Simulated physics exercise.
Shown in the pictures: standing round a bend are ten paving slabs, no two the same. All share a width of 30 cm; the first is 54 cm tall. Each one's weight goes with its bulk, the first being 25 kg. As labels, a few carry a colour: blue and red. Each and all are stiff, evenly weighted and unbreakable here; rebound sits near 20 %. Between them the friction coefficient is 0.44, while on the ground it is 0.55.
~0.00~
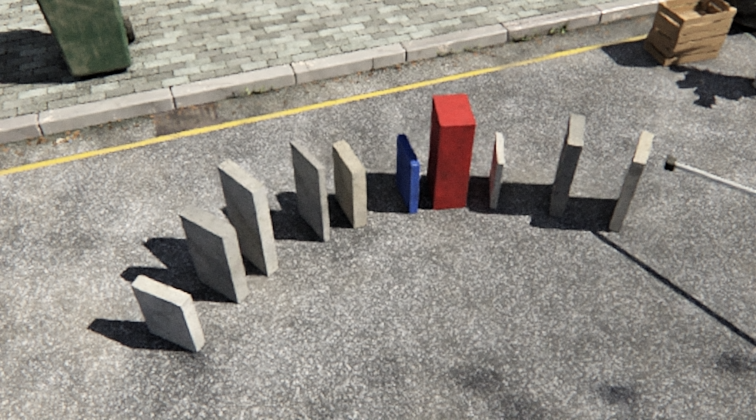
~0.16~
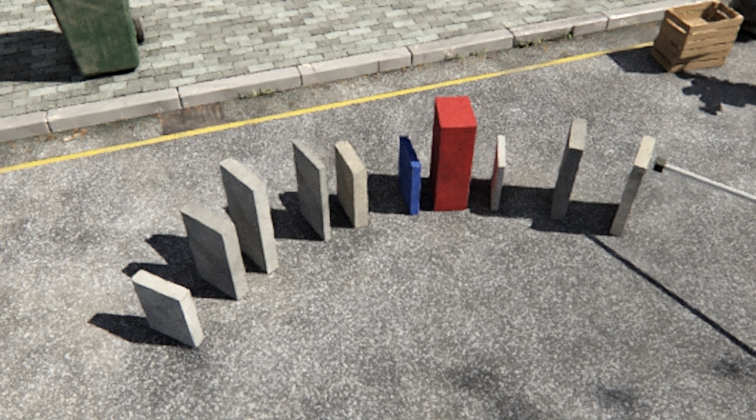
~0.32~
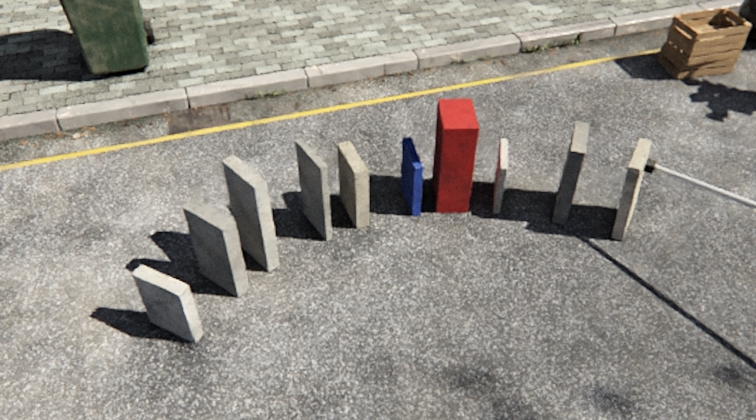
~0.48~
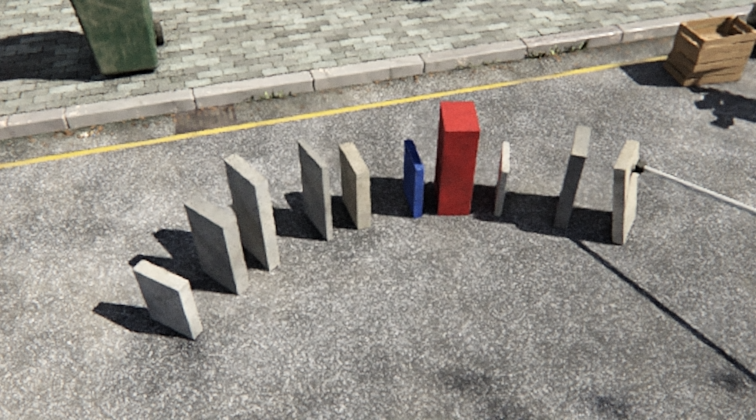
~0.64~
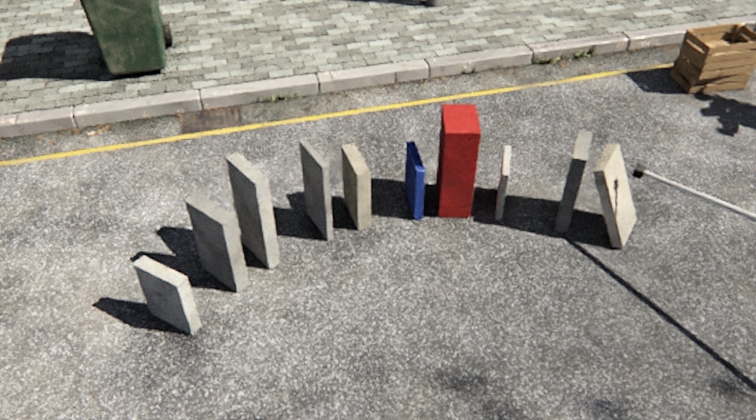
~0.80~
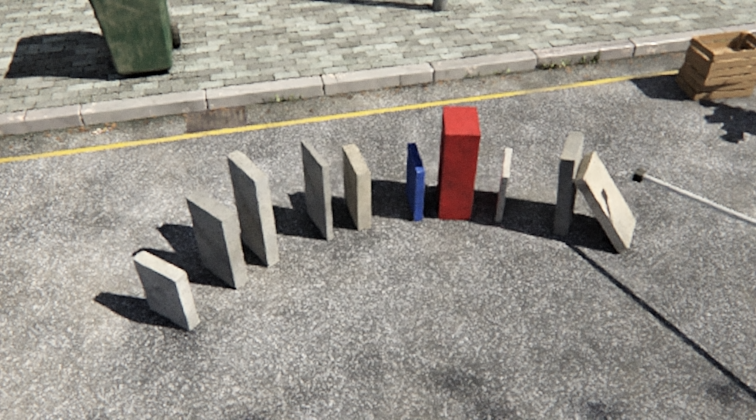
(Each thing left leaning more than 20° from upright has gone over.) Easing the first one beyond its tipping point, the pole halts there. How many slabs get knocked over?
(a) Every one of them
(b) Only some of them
Only some of them (b).
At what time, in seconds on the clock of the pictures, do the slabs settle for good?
Somewhere close to 2.5 s.
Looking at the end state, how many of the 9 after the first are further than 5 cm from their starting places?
It is 2.
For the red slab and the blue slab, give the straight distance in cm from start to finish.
Red ends up 0 cm away; blue ends up 0 cm away.
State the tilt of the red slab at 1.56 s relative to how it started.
Near 0 degrees from how it began.
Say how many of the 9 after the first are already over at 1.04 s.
1 by that time.
Around 1.04 s, 1 of the 9 other slabs over.
Around 1.56 s, 2 of the 9 other slabs over.
Finally (2.5 s), 2 of the 9 other slabs over; red slab unmoved; blue slab unmoved. Seven left standing. Seen by the last camera, middles, red slab near (455, 165), blue slab near (415, 182).
